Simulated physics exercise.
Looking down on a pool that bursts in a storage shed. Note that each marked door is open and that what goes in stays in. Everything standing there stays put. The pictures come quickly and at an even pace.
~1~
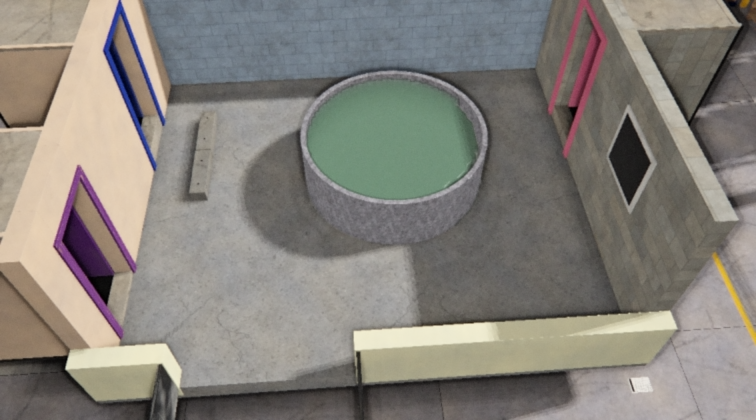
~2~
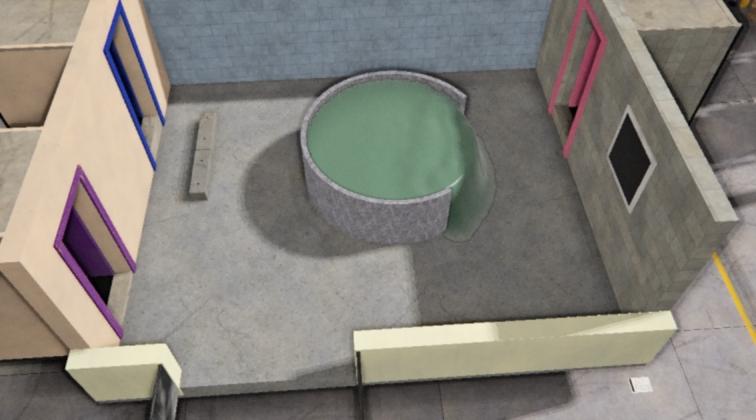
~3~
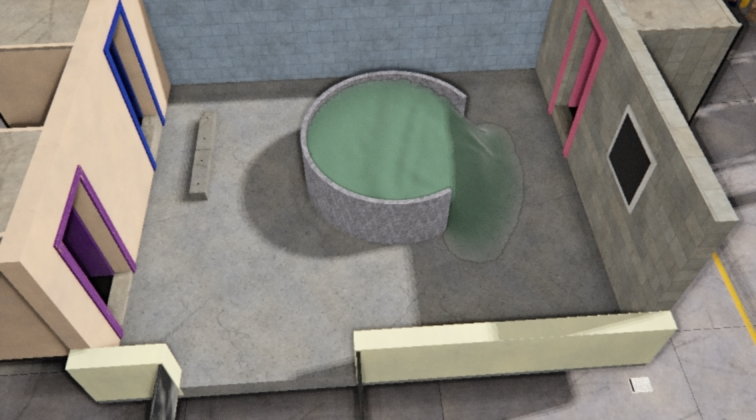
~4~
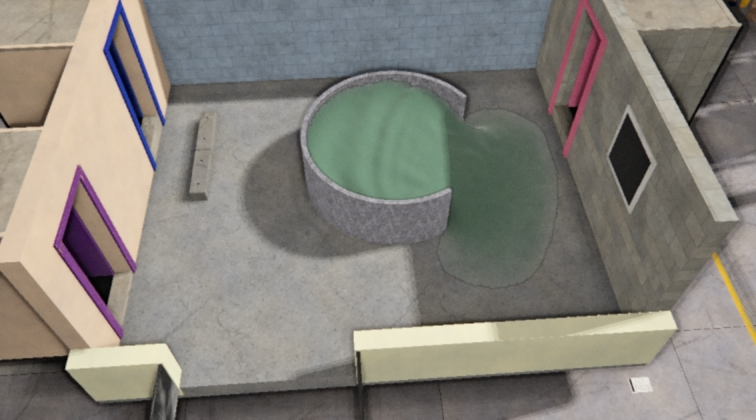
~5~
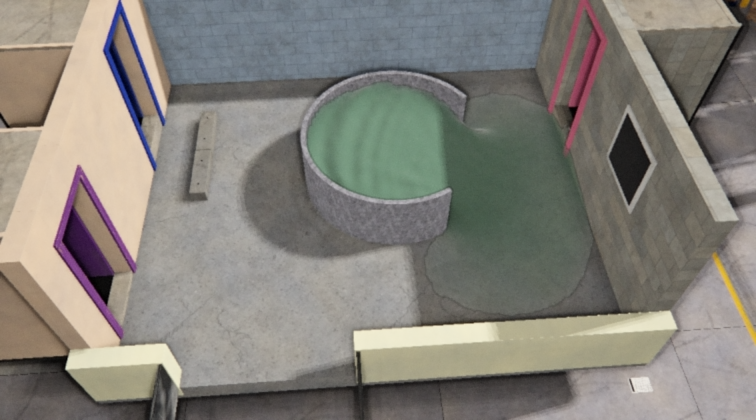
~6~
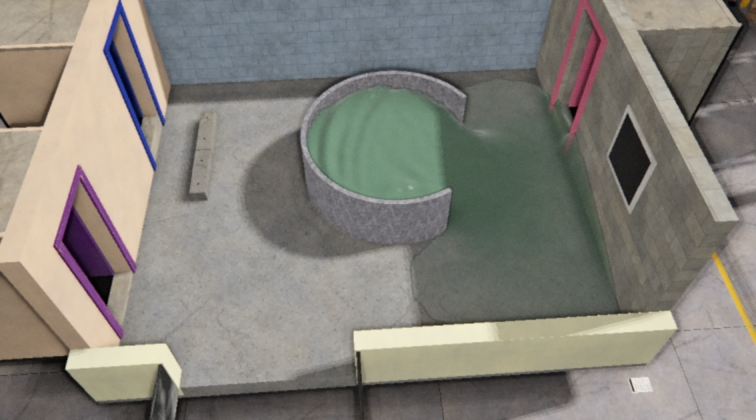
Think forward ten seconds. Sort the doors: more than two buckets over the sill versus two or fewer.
Sorted by door: Purple door - more than two; pink door - more than two; blue door - two or fewer.
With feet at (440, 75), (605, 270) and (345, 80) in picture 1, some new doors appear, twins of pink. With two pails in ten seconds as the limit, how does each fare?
Result per door, in the listed order - below the line, above the line, below the line.
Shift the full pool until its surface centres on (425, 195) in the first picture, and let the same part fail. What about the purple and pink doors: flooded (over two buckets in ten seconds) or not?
I'd say purple door crosses the threshold while pink door misses the threshold.
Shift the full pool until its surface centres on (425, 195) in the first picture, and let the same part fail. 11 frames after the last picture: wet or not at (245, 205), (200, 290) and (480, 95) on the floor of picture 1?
The three spots read left dry, left dry, swamped.
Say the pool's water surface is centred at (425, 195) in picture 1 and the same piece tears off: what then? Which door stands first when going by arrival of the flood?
One in pink.
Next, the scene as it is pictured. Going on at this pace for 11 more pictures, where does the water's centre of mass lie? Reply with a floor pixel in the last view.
Point: (471, 197).
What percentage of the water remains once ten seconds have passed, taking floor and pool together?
80 %.
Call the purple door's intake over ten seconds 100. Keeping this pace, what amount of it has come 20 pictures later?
Roughly 0 per cent.
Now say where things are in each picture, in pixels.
In the first picture, the round tank at (394, 135) is whole and still.
In the second picture, the front is at a hidden place, out from the gap at (477, 172).
In the third picture, water pours out at (477, 175) and has run to (490, 127).
In the fourth picture, water pours out at (476, 177) and has run to (519, 118).
In the fifth picture, the front is at (548, 112), out from the gap at (476, 178).
In the sixth picture, the front is at a hidden place, out from the gap at (476, 178).
A moment on, water covers 30 % of the floor; the purple door not reached, the pink door over two buckets in, the blue door not reached.
Next, water covers 40 % of the floor; the purple door not reached, the pink door far over two buckets in, the blue door not reached.
Then, water covers 80 % of the floor; the purple door not reached, the pink door far over two buckets in, the blue door not reached.
Later, water covers 95 % of the floor; the purple door far over two buckets in, the pink door far over two buckets in, the blue door wet at the sill, nothing in.
In the end, water covers 95 % of the floor; the purple door far over two buckets in, the pink door far over two buckets in, the blue door wet at the sill, nothing in.
